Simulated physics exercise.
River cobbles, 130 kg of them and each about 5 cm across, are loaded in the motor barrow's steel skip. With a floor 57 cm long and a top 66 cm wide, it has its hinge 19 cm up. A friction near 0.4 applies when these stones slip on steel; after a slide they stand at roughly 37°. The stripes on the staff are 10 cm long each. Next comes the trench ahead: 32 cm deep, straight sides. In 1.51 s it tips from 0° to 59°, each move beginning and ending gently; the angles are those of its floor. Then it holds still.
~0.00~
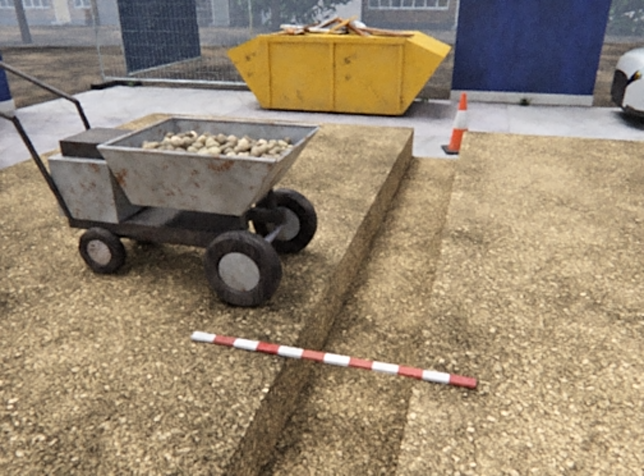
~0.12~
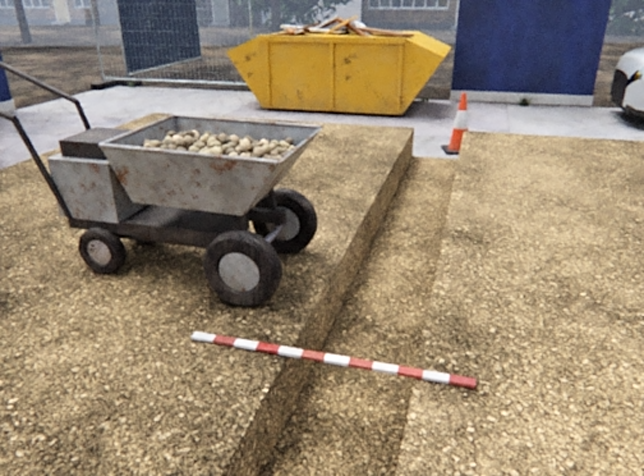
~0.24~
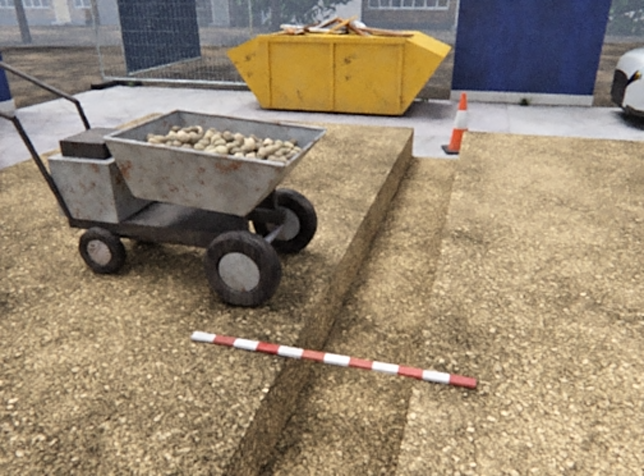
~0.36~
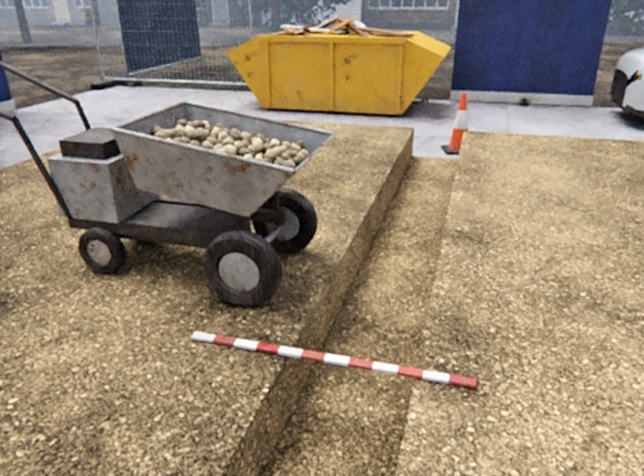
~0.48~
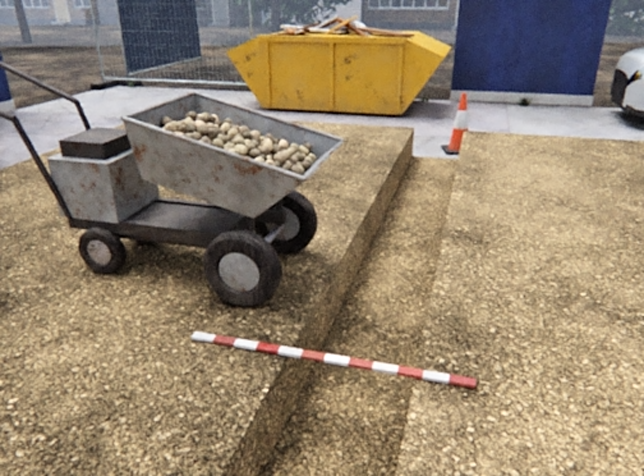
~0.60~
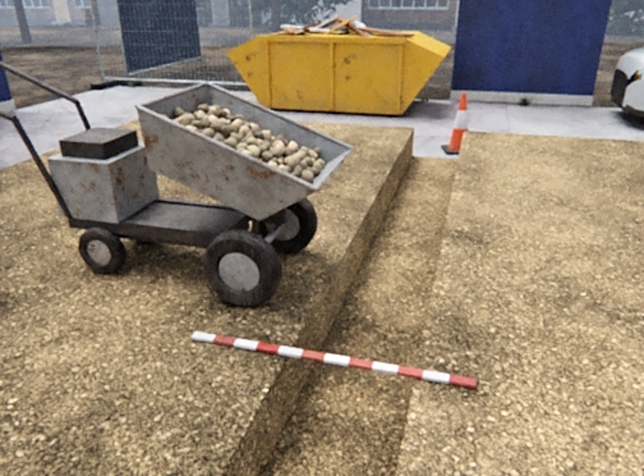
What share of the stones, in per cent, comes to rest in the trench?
About 60 per cent of the stones finish in the trench.
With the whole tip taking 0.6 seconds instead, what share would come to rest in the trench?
That works out at about 45 in a hundred.
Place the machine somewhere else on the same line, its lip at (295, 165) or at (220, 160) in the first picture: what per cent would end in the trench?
It'd be around 45 per cent and after that around 65 per cent.
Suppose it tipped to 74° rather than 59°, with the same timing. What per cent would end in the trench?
Roughly 90 per cent would end in the trench.
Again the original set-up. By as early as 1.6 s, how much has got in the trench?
Roughly 15 percent of the load.
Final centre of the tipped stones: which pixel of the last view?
(396, 339).
After 1.1 s the floor is at 50°; 100 % in the skip; the foremost stones are at (350, 216).
After 1.6 s the floor is at 59°; 82 % in the skip, 17 % in the trench, 1 % past the trench; the foremost stones are at (436, 285).
After 2.0 s the floor is at 59°; 60 % in the skip, 34 % in the trench, 5 % past the trench; the foremost stones are at (500, 308).
After 3.9 s the floor is at 59°; 35 % in the skip, 60 % in the trench, 6 % past the trench; the foremost stones are at (547, 295).
